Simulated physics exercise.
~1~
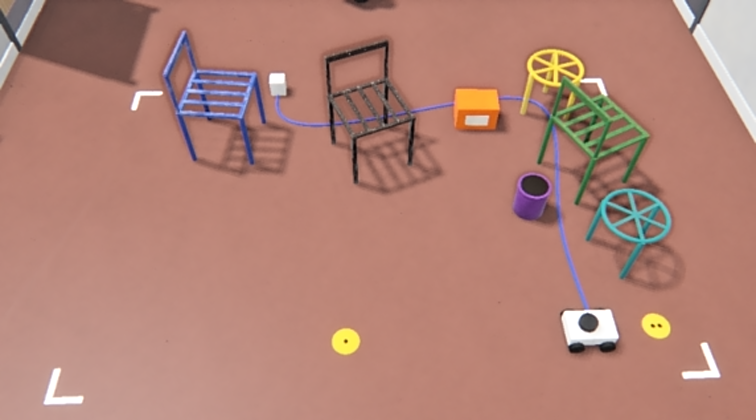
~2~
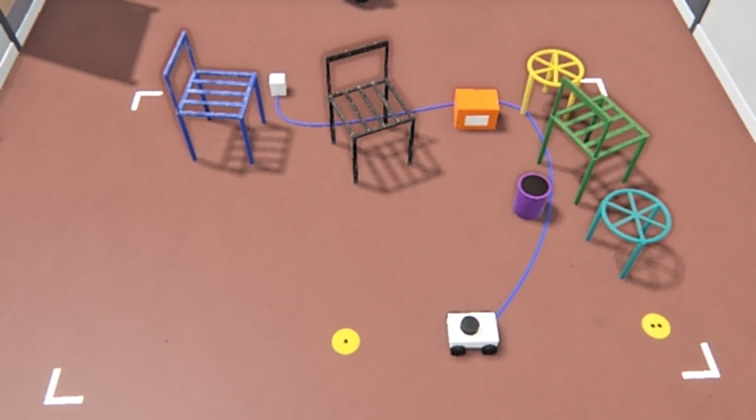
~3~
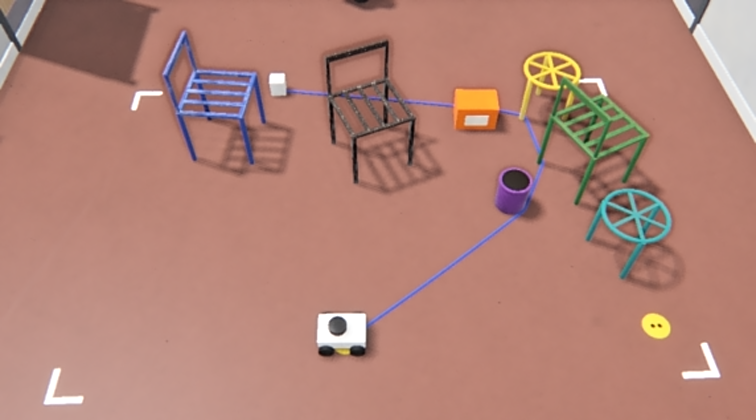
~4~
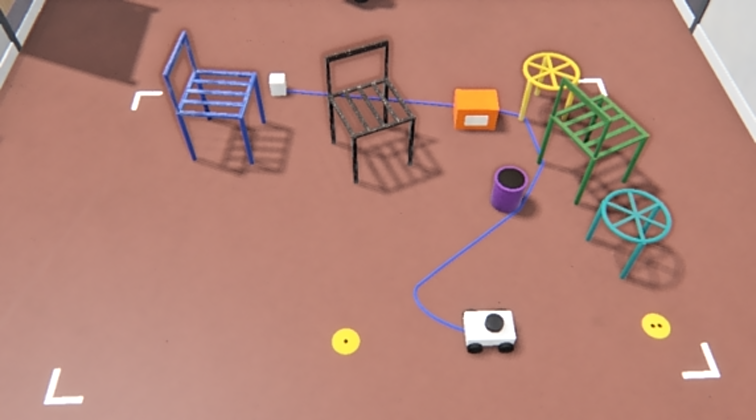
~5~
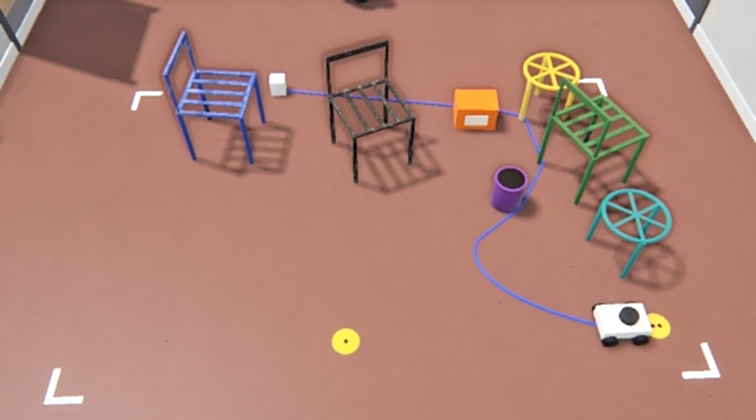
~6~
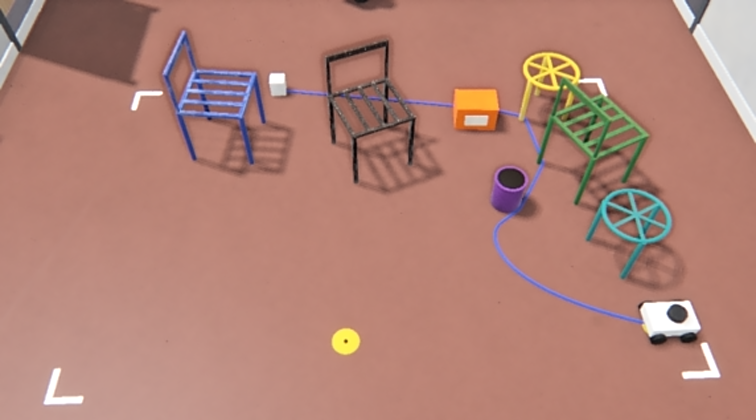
A small white cart trailing a thin blue lead starts at the lower right of a reddish-brown floor, with the lead winding back past chairs, stools, an orange carton and a purple pot to a small white block. The cart rolls left to the yellow mark with one dot, and the lead pulls straighter, shifting the pot slightly left and nudging the yellow stool a little. It then reverses direction and heads right, the lead curving loosely behind it. After reaching the two-dot mark, it rolls over it and ends just beyond, near the right corner tape, with everything upright.
